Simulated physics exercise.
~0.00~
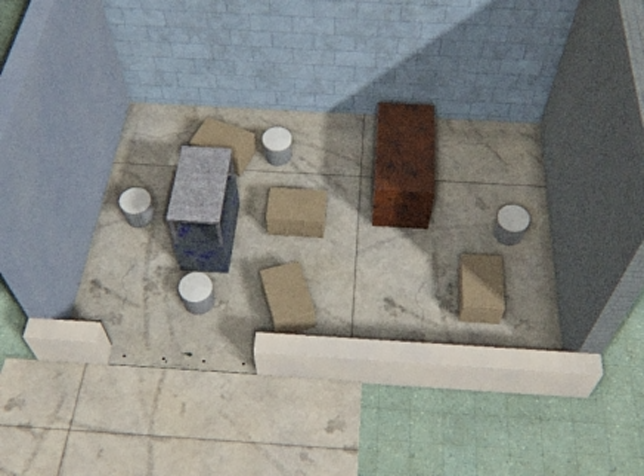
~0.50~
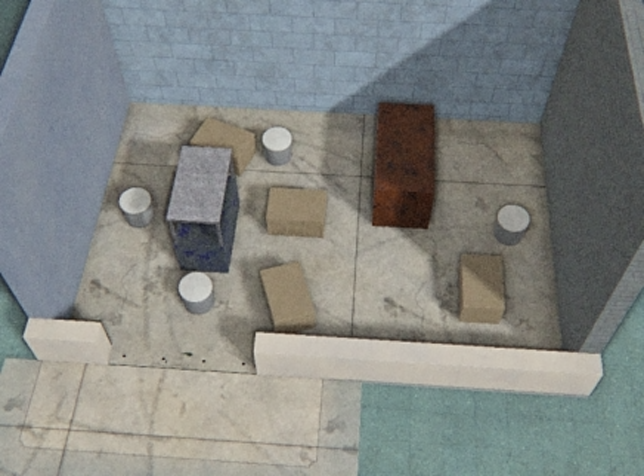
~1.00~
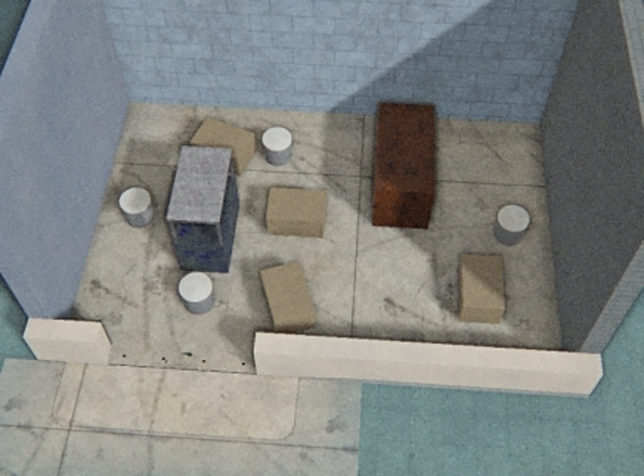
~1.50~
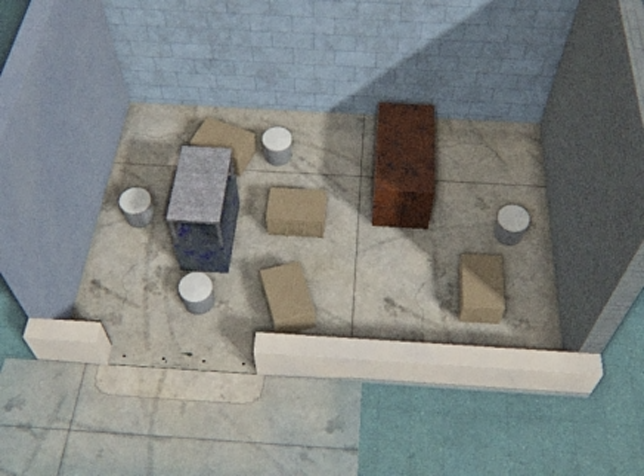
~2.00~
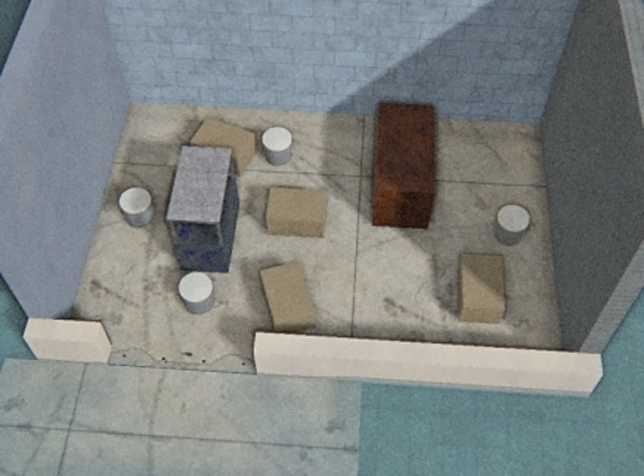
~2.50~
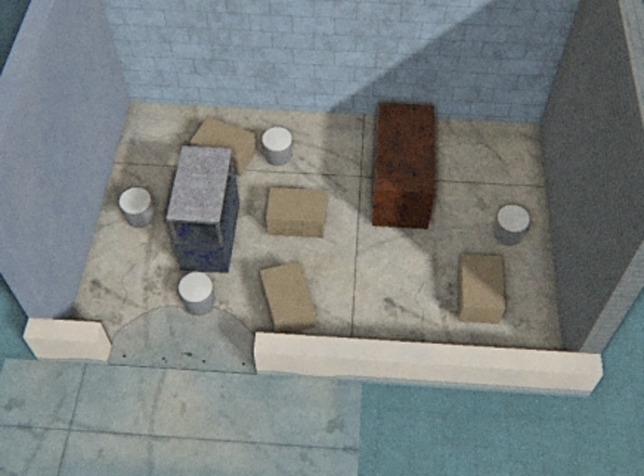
Water spread over the ground outside a small walled store, closed in on the doorway at the front left, and then crept just inside in a rounded patch, while the crates and pails stayed still.
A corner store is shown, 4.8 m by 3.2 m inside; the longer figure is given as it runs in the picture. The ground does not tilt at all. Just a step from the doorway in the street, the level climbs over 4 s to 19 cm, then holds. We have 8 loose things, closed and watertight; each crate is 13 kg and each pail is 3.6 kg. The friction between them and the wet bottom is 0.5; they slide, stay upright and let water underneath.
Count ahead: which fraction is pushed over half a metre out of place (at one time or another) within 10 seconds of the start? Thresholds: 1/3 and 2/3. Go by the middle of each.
The count is mid-range.
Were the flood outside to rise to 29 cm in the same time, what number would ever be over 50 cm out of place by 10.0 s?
Then the count would be 8.
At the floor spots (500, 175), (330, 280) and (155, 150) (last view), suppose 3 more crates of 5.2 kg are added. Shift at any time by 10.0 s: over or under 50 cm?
In the same order as the question: Not as far, farther, farther.
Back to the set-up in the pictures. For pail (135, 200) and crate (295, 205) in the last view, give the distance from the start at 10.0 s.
First 100 cm, then 120 cm.
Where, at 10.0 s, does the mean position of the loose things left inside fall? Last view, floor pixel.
They're centred close to (338, 202).
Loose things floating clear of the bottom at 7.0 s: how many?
The count is 5.
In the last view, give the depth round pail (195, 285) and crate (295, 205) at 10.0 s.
Depths: Near 13 cm, then near 13 cm.
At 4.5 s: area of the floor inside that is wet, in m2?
Wet area: Approx. 4.5 m2.
After 3.5 s 0 of 8 are over 50 cm from their spots; 1 afloat.
After 4.5 s 0 of 8 are over 50 cm from their spots; 1 afloat.
After 7.0 s 4 of 8 are over 50 cm from their spots; 5 afloat.
After 10.0 s 4 of 8 are over 50 cm from their spots, and 4 have been at some point; 6 afloat.
